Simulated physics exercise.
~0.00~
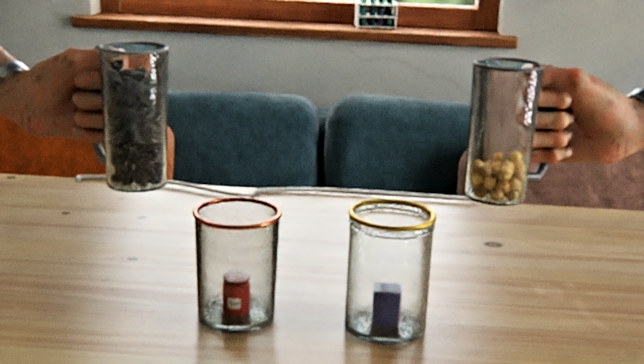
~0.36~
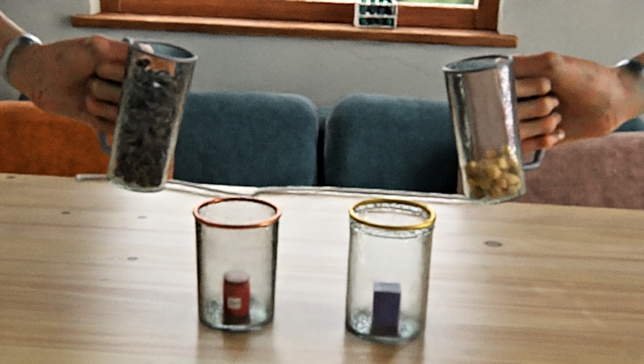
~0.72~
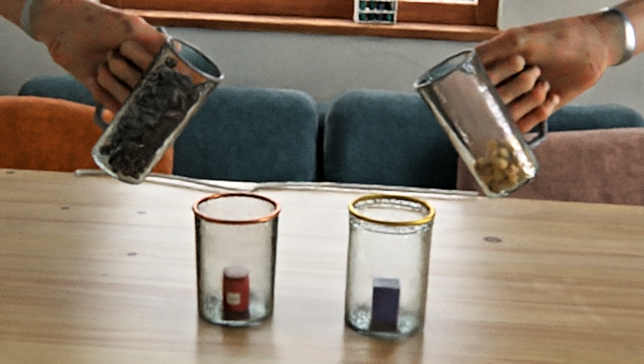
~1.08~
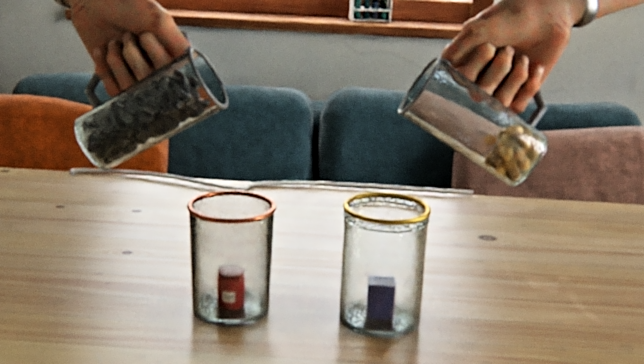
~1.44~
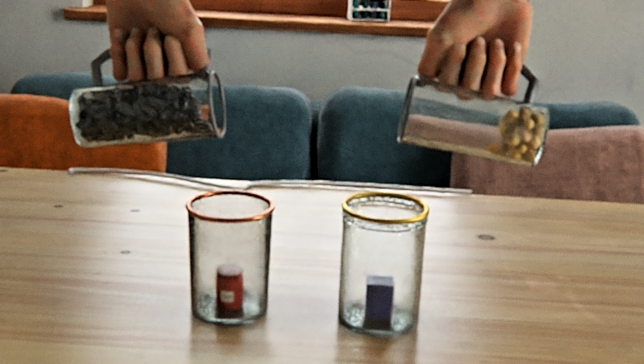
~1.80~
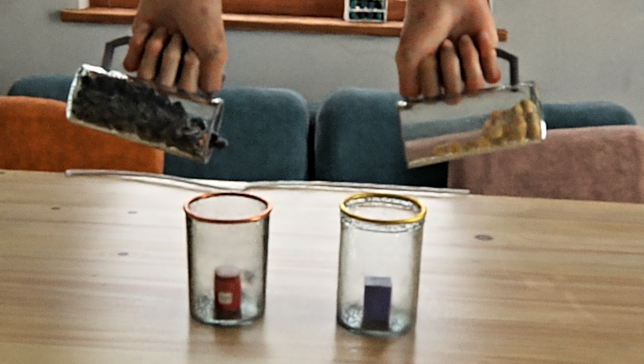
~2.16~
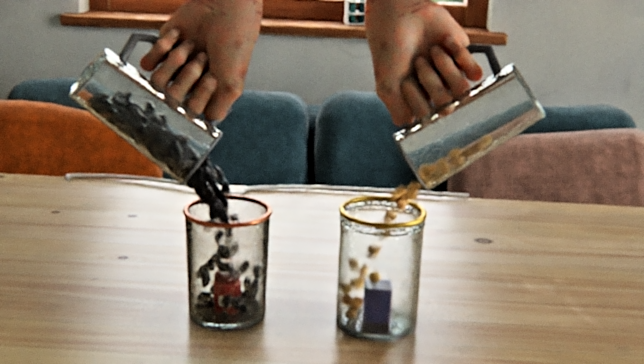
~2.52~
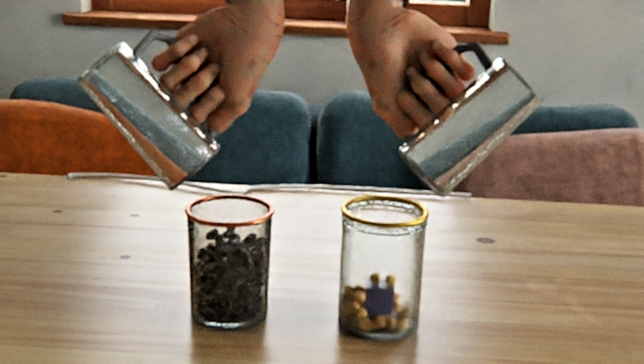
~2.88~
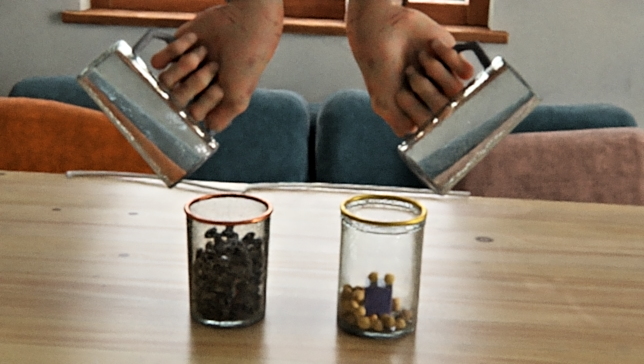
Over a wooden table, two hands tip cupfuls into glasses, burying only the left object.
